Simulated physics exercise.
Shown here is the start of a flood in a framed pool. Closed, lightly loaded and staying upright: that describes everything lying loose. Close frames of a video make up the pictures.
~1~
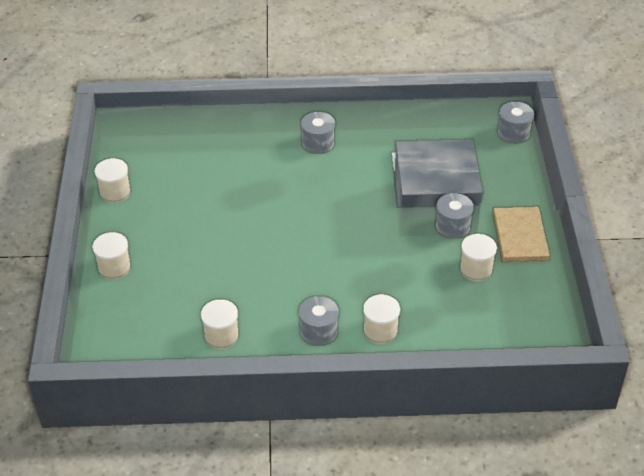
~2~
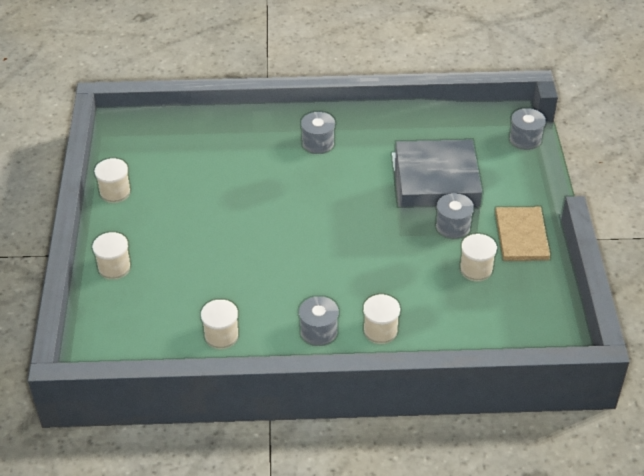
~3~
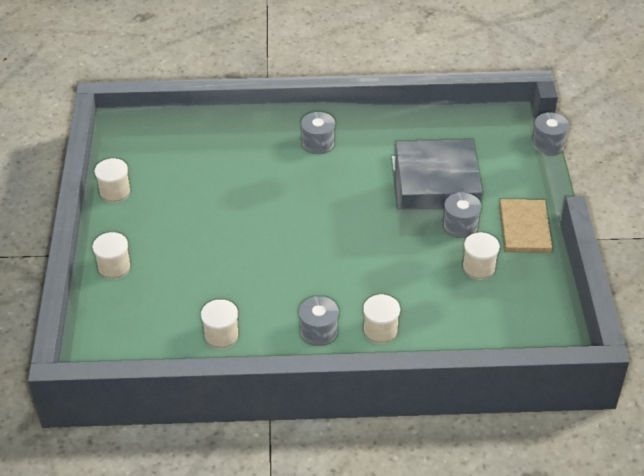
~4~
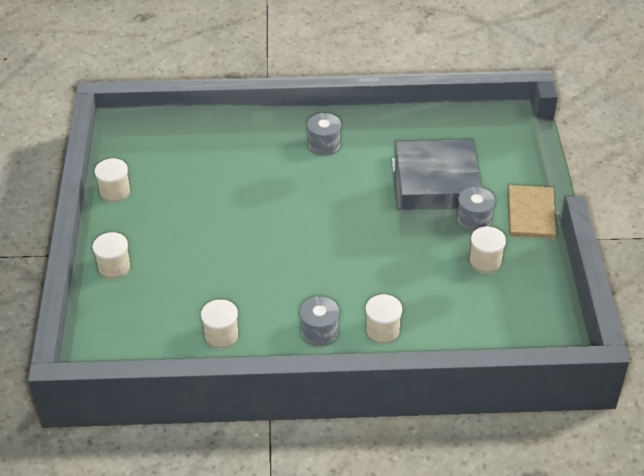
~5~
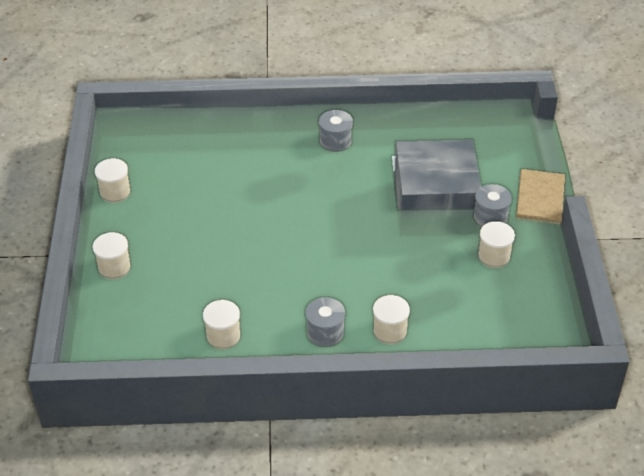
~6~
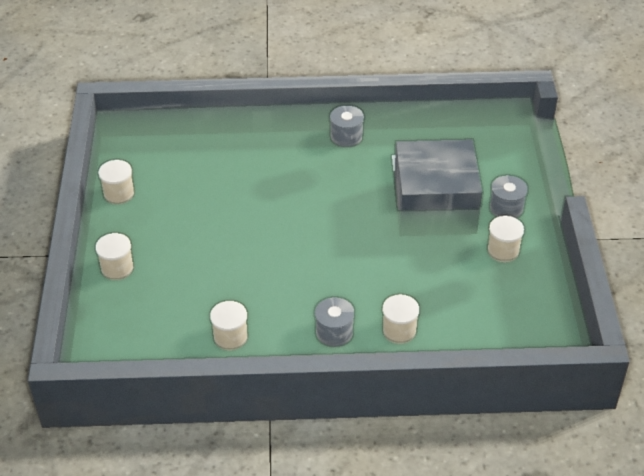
A framed pool of green water sits on grey stone paving, seen from above at a steady angle. White pails and grey tubs float around a dark block at upper right, with a flat tan square near the right wall. A section of that wall disappears, the upper-right tub slips out through the gap, the square follows, and the nearby tub and pail drift rightward while the others shift slightly.
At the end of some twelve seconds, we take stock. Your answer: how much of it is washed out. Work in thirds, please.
That would be one to two thirds.
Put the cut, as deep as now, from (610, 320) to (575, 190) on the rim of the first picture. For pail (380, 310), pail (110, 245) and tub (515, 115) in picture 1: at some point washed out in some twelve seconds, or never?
Each object, in the order asked: Flushed / not flushed / flushed.
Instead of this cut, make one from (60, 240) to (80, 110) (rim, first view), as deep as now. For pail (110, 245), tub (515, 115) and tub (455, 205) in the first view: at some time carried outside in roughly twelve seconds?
Lost, retained, retained.
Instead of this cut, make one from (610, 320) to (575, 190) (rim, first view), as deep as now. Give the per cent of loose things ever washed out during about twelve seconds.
My estimate is some 50 percent.
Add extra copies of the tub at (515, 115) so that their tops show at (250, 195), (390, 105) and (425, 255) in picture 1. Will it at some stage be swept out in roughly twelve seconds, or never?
Outcomes in turn are not expelled, expelled, expelled.
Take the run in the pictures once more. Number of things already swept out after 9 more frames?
Tally: 4.
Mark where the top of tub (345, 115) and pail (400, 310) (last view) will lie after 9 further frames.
Tops end up close to (457, 113) and (433, 304) respectively.
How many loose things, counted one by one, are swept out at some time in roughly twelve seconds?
Number: 5.
A moment on, 2 of 10 are out; 8 afloat.
Next, 4 of 10 are out; 6 afloat.
Later, 5 of 10 are out; 5 afloat.
In the end, 5 of 10 are out; 5 afloat.
